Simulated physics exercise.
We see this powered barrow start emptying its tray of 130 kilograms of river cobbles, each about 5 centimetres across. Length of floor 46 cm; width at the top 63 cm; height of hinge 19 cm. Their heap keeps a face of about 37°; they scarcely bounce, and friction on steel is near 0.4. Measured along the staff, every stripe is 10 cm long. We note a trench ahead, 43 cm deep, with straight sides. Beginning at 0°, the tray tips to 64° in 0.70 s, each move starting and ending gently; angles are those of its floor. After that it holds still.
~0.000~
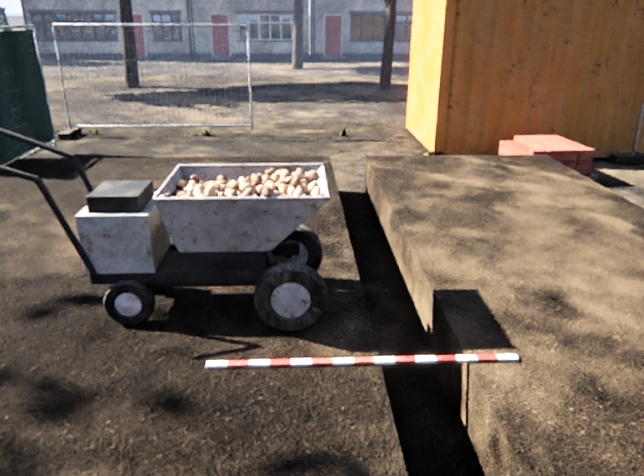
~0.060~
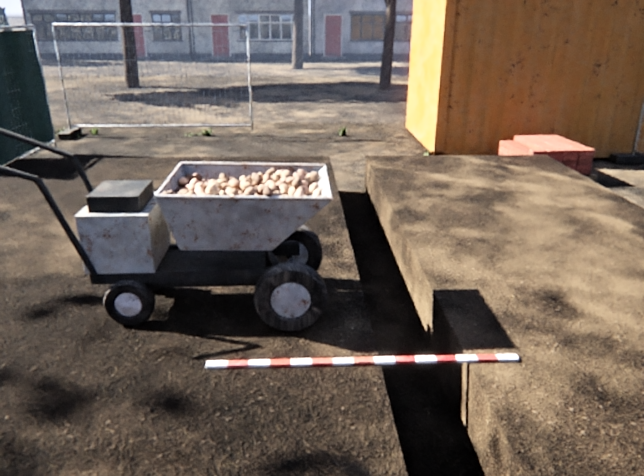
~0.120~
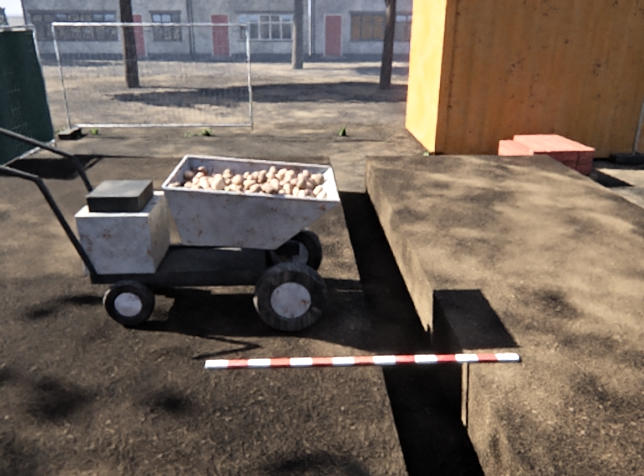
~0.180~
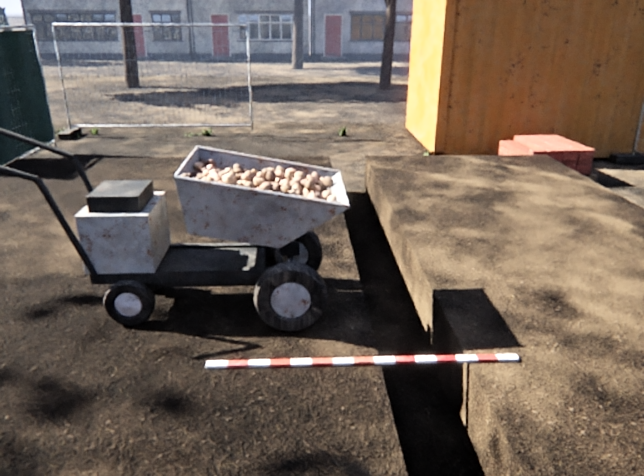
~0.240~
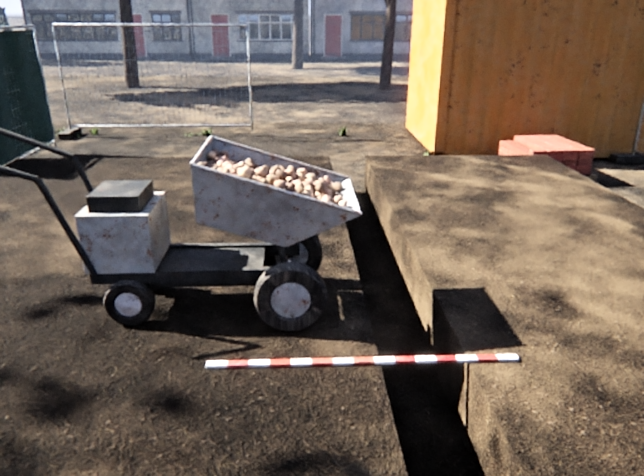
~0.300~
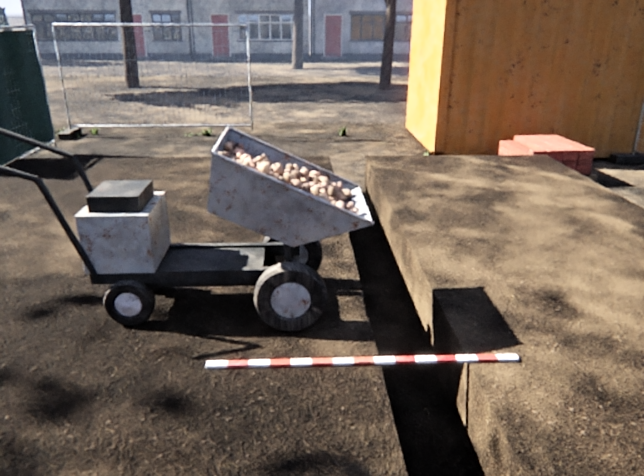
A small cart with dark wheels, a black handle and a grey tray heaped with pale brownish stones stands on dark, rough ground at left, seen from the side and slightly above. Beside it are a straight trench, a raised slab, a red-and-white staff and a yellow wooden wall. The tray slowly tilts down toward the right, its stones shifting slightly, while the cart and camera stay still.
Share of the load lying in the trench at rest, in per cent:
60 per cent.
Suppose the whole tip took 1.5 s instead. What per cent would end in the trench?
Roughly 80 per cent.
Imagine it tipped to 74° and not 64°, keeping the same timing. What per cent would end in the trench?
It would be near 60 per cent.
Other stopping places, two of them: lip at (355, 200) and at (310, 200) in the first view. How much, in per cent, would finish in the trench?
First spot about 40, second spot about 80 per cent.
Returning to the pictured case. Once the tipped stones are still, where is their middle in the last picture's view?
Centre estimate: Around (428, 346).
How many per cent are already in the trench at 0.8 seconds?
I'd put it near 20 per cent.
After 0.5 s the floor is at 54°; 100 % in the tray; the foremost stones are at (385, 237).
After 0.8 s the floor is at 64°; 75 % in the tray, 22 % in the trench, 3 % past the trench; the foremost stones are at (454, 296).
After 1.1 s the floor is at 64°; 25 % in the tray, 37 % in the trench, 38 % past the trench; the foremost stones are at (574, 304).
After 3.1 s the floor is at 64°; 0 % in the tray, 60 % in the trench, 40 % past the trench; the foremost stones are past the picture's edge.
